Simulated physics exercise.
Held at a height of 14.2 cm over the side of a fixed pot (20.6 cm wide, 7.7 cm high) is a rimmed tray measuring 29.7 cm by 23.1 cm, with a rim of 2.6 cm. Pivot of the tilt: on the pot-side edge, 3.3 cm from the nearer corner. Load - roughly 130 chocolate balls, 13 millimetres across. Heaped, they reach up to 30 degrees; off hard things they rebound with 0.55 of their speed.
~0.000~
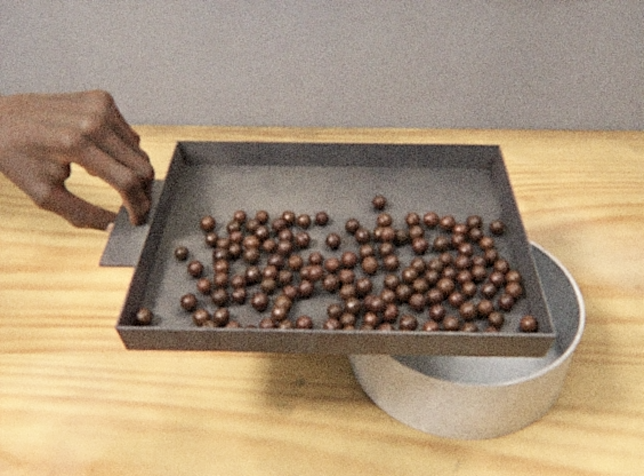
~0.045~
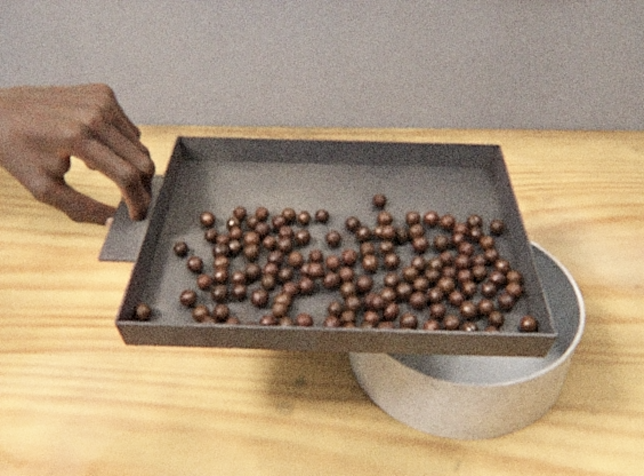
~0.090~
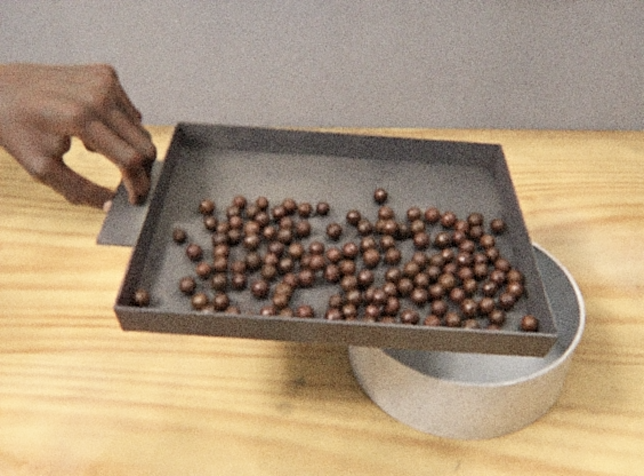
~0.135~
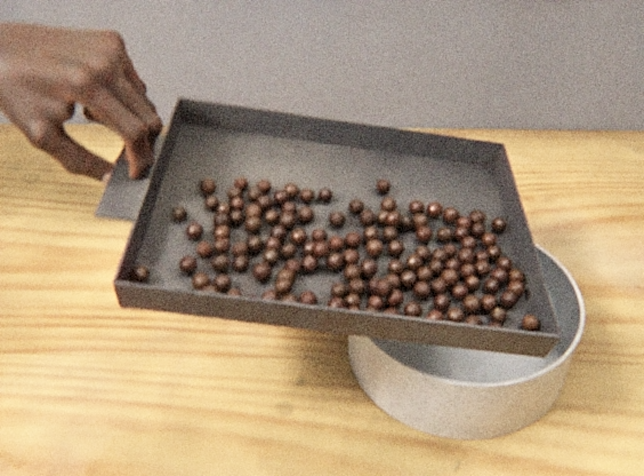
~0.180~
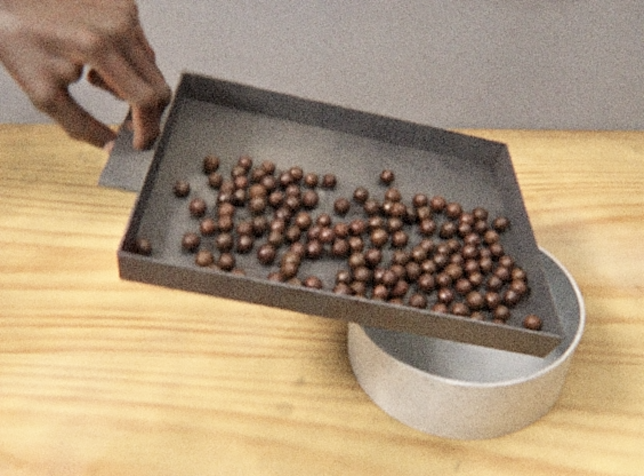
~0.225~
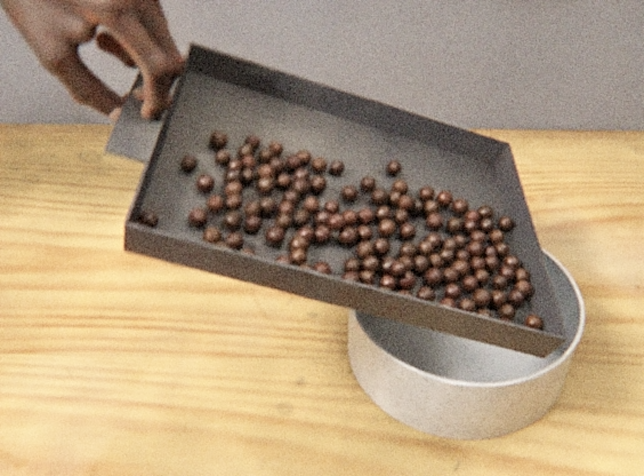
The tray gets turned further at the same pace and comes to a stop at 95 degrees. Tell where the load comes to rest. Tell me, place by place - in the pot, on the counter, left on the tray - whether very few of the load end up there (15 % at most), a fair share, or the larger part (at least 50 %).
Pot - a fair share, counter - the larger part, tray - very few.
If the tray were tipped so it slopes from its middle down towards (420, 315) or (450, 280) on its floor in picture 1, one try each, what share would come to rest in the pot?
Roughly 0 per cent on the first try and 0 per cent on the second.
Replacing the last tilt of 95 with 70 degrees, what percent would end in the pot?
Roughly 0 %.
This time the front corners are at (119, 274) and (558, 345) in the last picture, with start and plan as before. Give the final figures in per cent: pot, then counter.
That works out as pot 0 and counter 100.
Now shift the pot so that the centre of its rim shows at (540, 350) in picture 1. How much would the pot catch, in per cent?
Close to 75 in a hundred.
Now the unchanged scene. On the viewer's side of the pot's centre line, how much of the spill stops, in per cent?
Roughly 70 per cent.
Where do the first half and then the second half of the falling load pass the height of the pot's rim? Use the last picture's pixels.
Early: About (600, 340); late: About (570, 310).
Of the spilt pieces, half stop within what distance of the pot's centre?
Distance: Some 22 cm.
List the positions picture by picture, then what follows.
In the first picture, tray tilt 0 degrees, front corners at (121, 325) and (551, 332); middle of the pieces at (347, 278); pot at (464, 292).
In the second picture, tray tilt 1 degrees, front corners at (120, 320) and (552, 332); middle of the pieces at (347, 275).
In the third picture, tray tilt 4 degrees, front corners at (119, 305) and (554, 332), lowest corner right front; middle of the pieces at (348, 269).
In the fourth picture, tray tilt 9 degrees, front corners at (119, 280) and (557, 333), lowest corner right front; middle of the pieces at (351, 258).
In the fifth picture, tray tilt 14 degrees, front corners at (123, 251) and (560, 334), lowest corner right front; middle of the pieces at (356, 246).
In the sixth picture, tray tilt 19 degrees, front corners at (131, 221) and (563, 335), lowest corner right front; middle of the pieces at (364, 234); pot at (464, 292). The tray's pace is about 115 degrees a second.
After 0.55 s, tilt 56 degrees; the tray holds 100 %, the pot 0 %.
Then, at 0.77 s, tilt 81 degrees; the tray holds 95 %, the pot 0 %.
After 1.10 s, tilt 95 degrees; the tray holds 30 %, the pot 10 %.
In the end, at 2.3 s, pot 25 %, counter 75 %, tray 0 %.
